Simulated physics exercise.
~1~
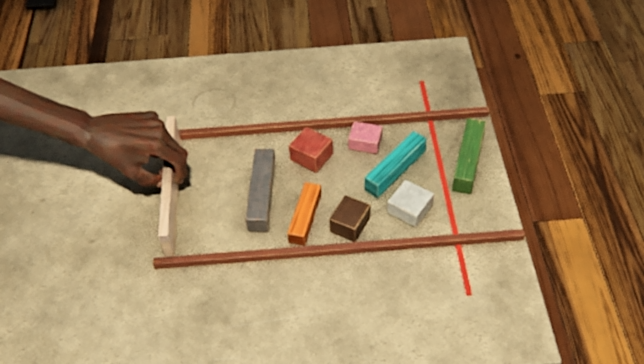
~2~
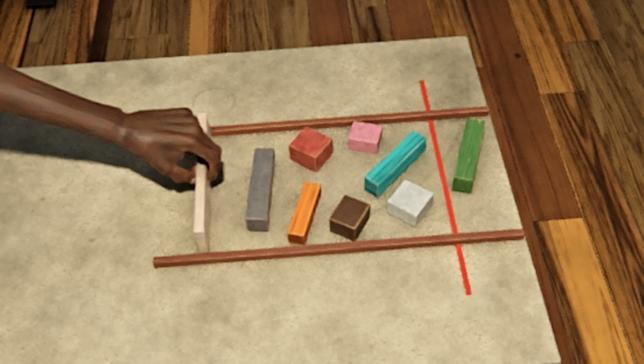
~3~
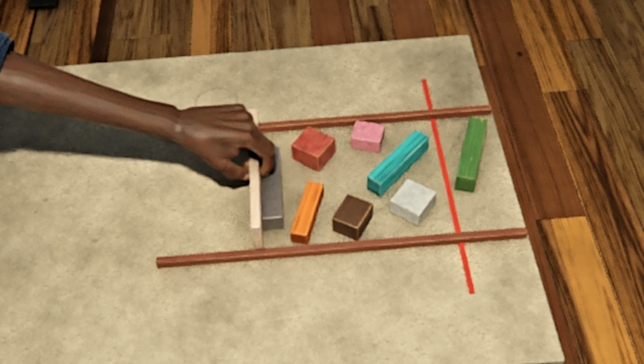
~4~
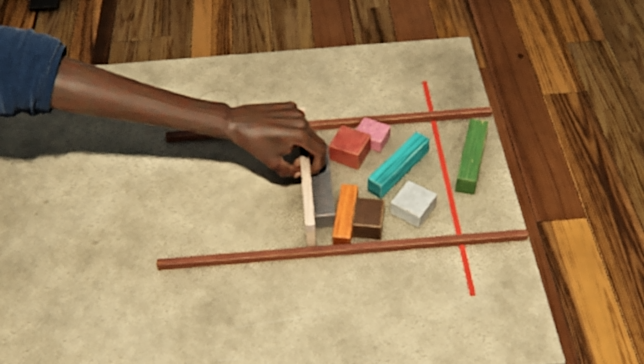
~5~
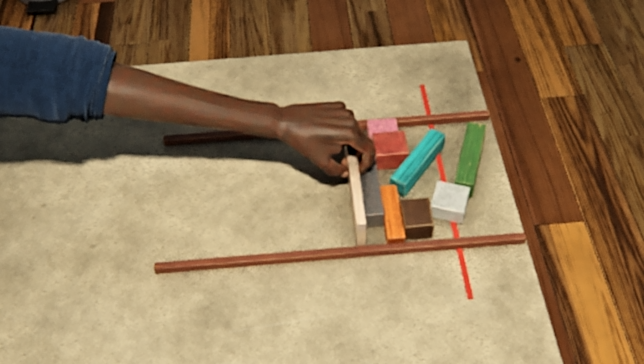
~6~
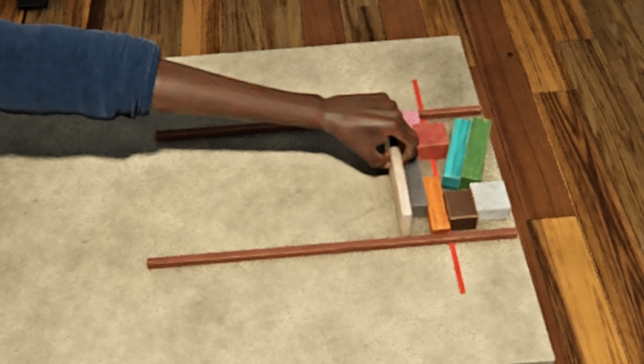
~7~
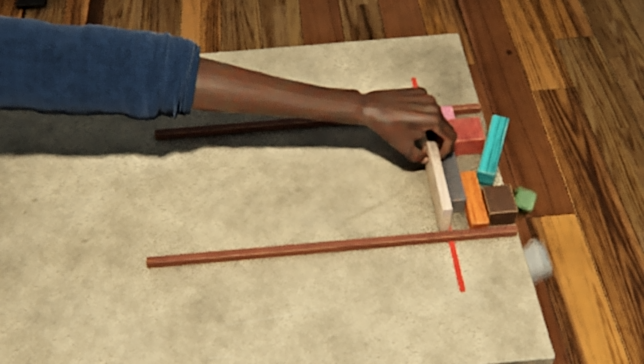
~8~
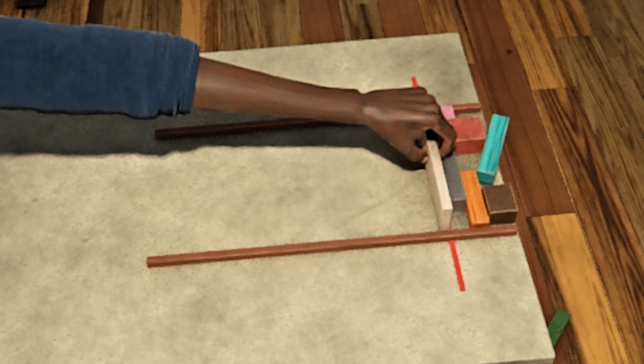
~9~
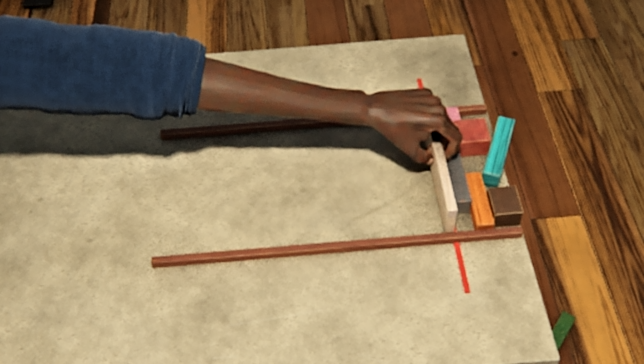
At first, a hand holds a pale upright board at the left end of two brown rails, with eight coloured pieces lying to its right and a red tape line near the table's edge. The board slides right, meets the grey bar, and pushes it along. Soon the orange stick, brown block and red block are gathered up too, and the crowded pieces press the white block and turquoise stick toward the green bar. As the board reaches the tape, the white block and green bar tumble off the edge. The hand stops there, leaving six pieces on the table.
